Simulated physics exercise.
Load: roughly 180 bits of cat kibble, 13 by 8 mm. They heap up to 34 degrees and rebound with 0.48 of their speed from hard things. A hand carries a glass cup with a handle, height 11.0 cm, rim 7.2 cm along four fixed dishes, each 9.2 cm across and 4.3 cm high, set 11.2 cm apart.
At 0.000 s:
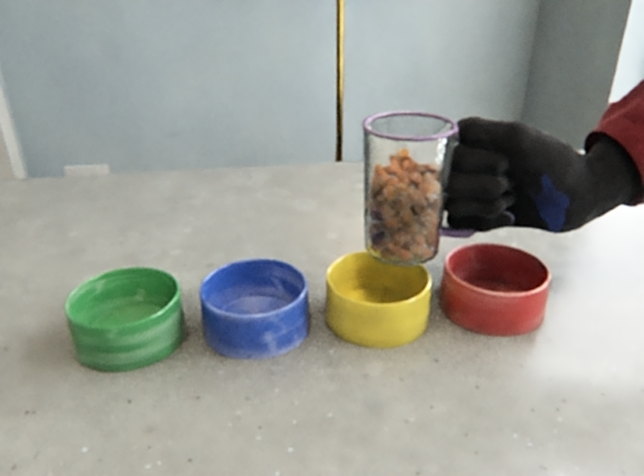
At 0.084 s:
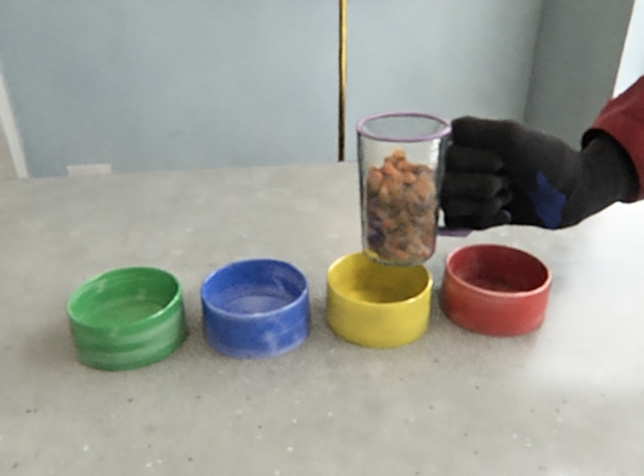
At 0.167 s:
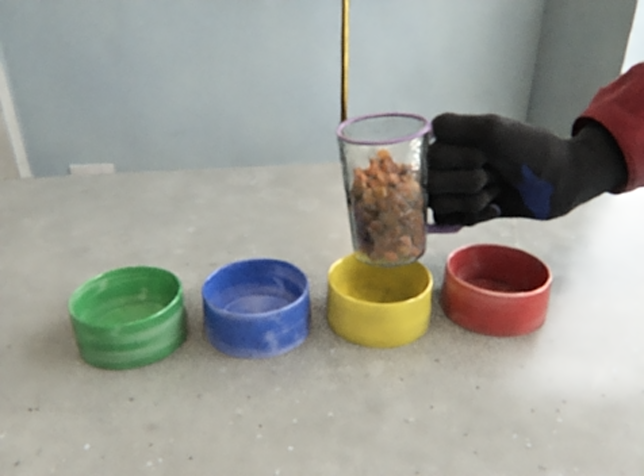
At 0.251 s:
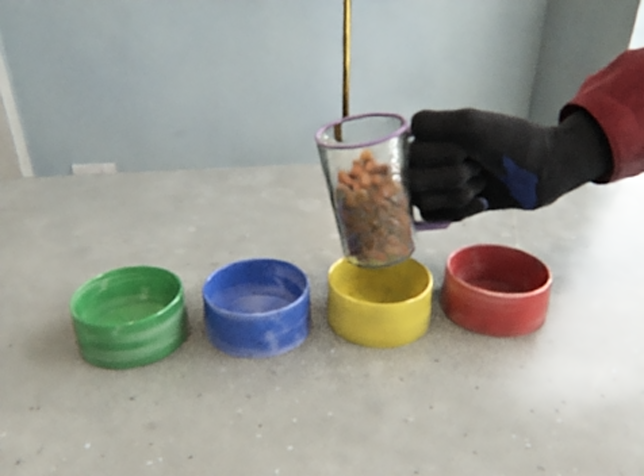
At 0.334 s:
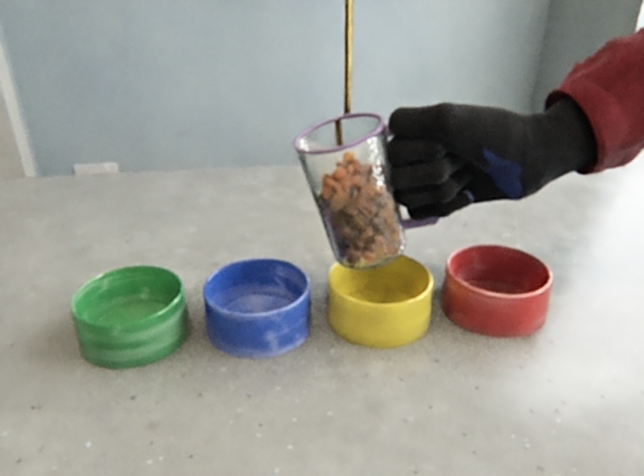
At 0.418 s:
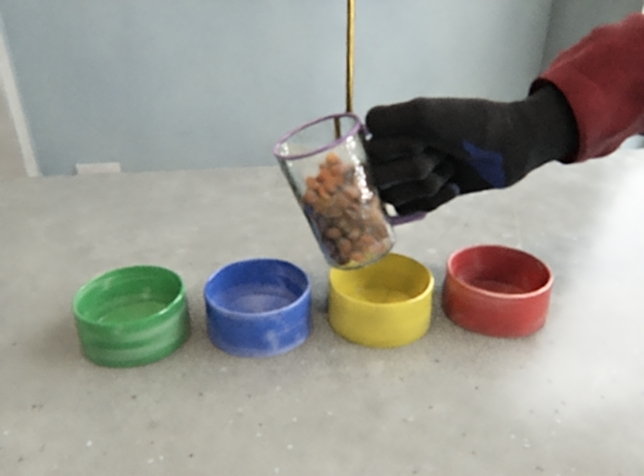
To begin with, a black-gloved hand holds a clear cup of brown kibble upright by its handle above a row of green, blue, yellow and red dishes. The hand then moves the cup a short way left, leaning it gradually to the left, with the kibble still inside.
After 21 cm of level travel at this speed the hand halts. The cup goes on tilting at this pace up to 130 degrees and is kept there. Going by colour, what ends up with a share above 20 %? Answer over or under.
Red: Under, blue: Under, green: Over, yellow: Under, counter: Under.
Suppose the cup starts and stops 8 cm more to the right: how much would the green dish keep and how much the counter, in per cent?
Green 10; counter 50.
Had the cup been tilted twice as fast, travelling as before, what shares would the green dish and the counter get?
Green 90; counter 10.
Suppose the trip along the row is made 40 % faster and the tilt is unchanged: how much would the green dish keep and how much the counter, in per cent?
Then: Green 100; counter 0.
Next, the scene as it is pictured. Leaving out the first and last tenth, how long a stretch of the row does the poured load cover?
Some 5 cm.
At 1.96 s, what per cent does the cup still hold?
About 100 per cent.
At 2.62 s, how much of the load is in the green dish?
Some 95 per cent.
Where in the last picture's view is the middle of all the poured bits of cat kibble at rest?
At about (125, 310).
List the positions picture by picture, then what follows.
The first picture shows cup at (405, 189), tilt 0 degrees, lip at (365, 127), moved 0.0 cm; middle of the pieces at (407, 211); red dish at (496, 267); yellow dish at (378, 276); blue dish at (254, 285); green dish at (123, 295).
The second picture shows cup at (400, 190), tilt 2 degrees, lip at (358, 129), moved 0.5 cm; middle of the pieces at (403, 212).
The third picture shows cup at (387, 191), tilt 6 degrees, lip at (338, 134), moved 1.7 cm; middle of the pieces at (391, 212).
The fourth picture shows cup at (371, 192), tilt 11 degrees, lip at (317, 140), moved 3.1 cm; middle of the pieces at (378, 212).
The fifth picture shows cup at (355, 193), tilt 15 degrees, lip at (296, 146), moved 4.5 cm; middle of the pieces at (365, 213).
The sixth picture shows cup at (340, 194), tilt 20 degrees, lip at (275, 152), moved 5.8 cm; middle of the pieces at (352, 213); red dish at (499, 269); yellow dish at (381, 277); blue dish at (257, 285); green dish at (129, 293). The cup turns about 55 degrees a second and travels 16 cm a second.
After 1.34 s, tilt 71 degrees; cup holds 100 %.
After 1.96 s, tilt 105 degrees; cup holds 100 %.
After 2.62 s, tilt 130 degrees; cup holds 0 %, green 95 %.
At rest (3.4 s), red 0 %, blue 0 %, green 95 %, yellow 0 %, counter 5 %.
